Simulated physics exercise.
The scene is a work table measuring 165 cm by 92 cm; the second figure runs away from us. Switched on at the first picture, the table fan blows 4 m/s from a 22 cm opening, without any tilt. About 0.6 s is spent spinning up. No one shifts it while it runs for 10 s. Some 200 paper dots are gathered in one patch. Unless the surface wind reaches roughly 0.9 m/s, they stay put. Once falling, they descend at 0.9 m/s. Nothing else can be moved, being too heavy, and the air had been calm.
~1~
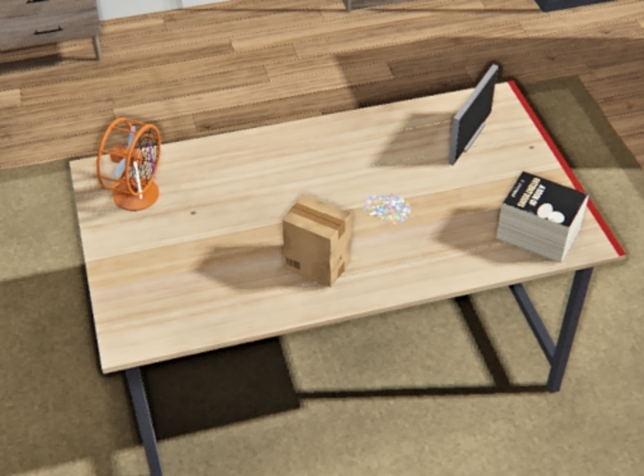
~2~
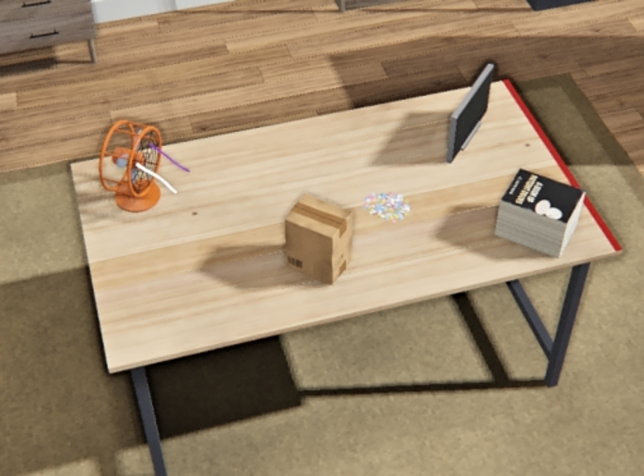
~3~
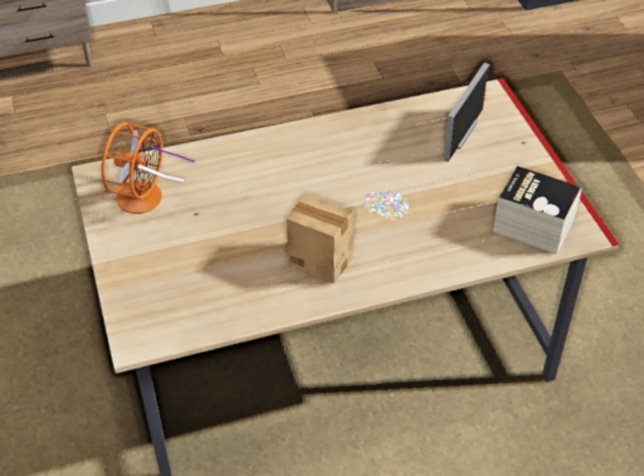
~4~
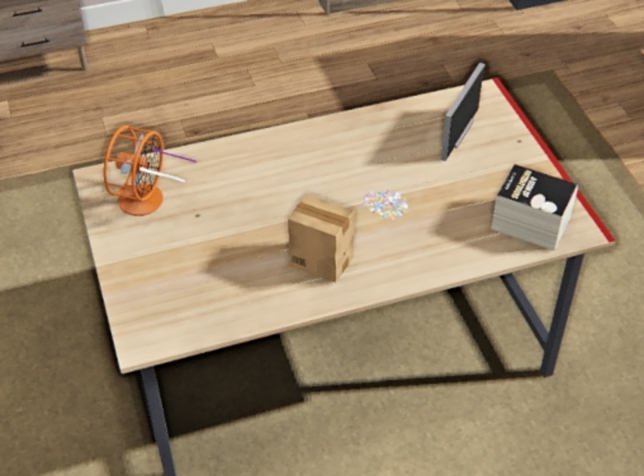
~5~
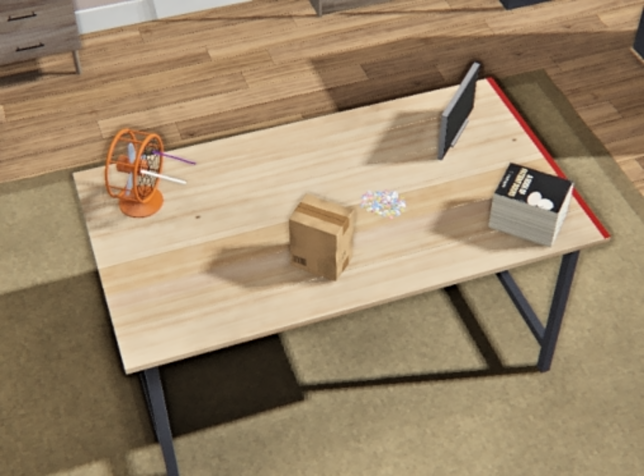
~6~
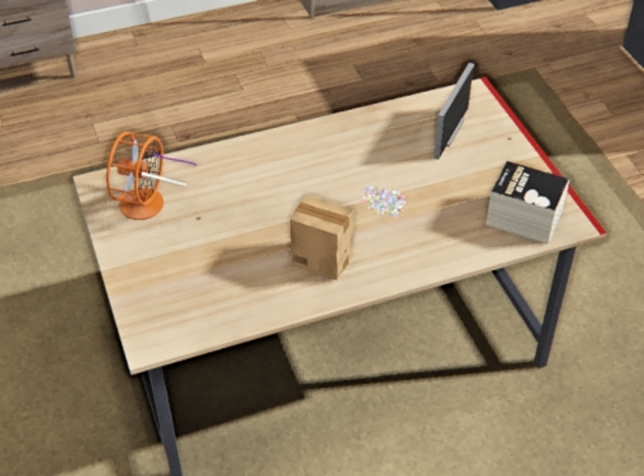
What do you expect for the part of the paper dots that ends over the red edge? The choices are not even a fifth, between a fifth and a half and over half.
The fraction is larger than a half.
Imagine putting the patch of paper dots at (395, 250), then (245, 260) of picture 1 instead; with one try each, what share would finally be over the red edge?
First try about 0 per cent, second about 0 per cent.
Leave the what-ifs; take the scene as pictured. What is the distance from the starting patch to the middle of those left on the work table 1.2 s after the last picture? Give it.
Around 30 cm from the start.
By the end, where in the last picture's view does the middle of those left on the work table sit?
Their middle sits at about (434, 158) in the last picture.
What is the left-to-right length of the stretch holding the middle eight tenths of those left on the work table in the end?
Around 30 cm.
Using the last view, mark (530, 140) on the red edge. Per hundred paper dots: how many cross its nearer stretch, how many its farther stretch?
50 % nearer, 30 % farther.
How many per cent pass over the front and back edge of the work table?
0 % front, 0 % back.
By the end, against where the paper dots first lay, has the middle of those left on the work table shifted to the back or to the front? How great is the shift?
Backward, some 15 cm.
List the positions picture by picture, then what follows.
The middle of the paper dots is near (391, 209), none has stirred yet and the mouth of the table fan is at (129, 157), in the first picture.
The middle of the paper dots is near (390, 208), none has stirred yet and the red edge is centred on (561, 158), in the second picture.
The middle of the paper dots is near (389, 206), none has stirred yet, the top of a box is at (320, 214) and the top of a laptop is at (469, 89), in the third picture.
The middle of the paper dots is near (388, 205) and none has stirred yet, in the fourth picture.
The middle of the paper dots is near (387, 205) and none has stirred yet, in the fifth picture.
The middle of the paper dots is near (388, 202), the farthest in sight from the table fan is at (405, 208) and about 20 % have left their places, in the sixth picture.
Then, 1.2 s after the last picture, 14 % are on the move or not yet settled, 79 % are over the red edge; the middle of those still in play is near (435, 159).
Then, 2.4 s after the last picture, 6 % are on the move or not yet settled, 80 % are over the red edge; the middle of those still in play is near (434, 158).
Then, 4.7 s after the last picture, 5 % are on the move or not yet settled, 80 % are over the red edge; the middle of those still in play is near (434, 158).
Then, 9.2 s after the last picture, at the end, 80 % are over the red edge; the middle of those still in play is near (434, 158).
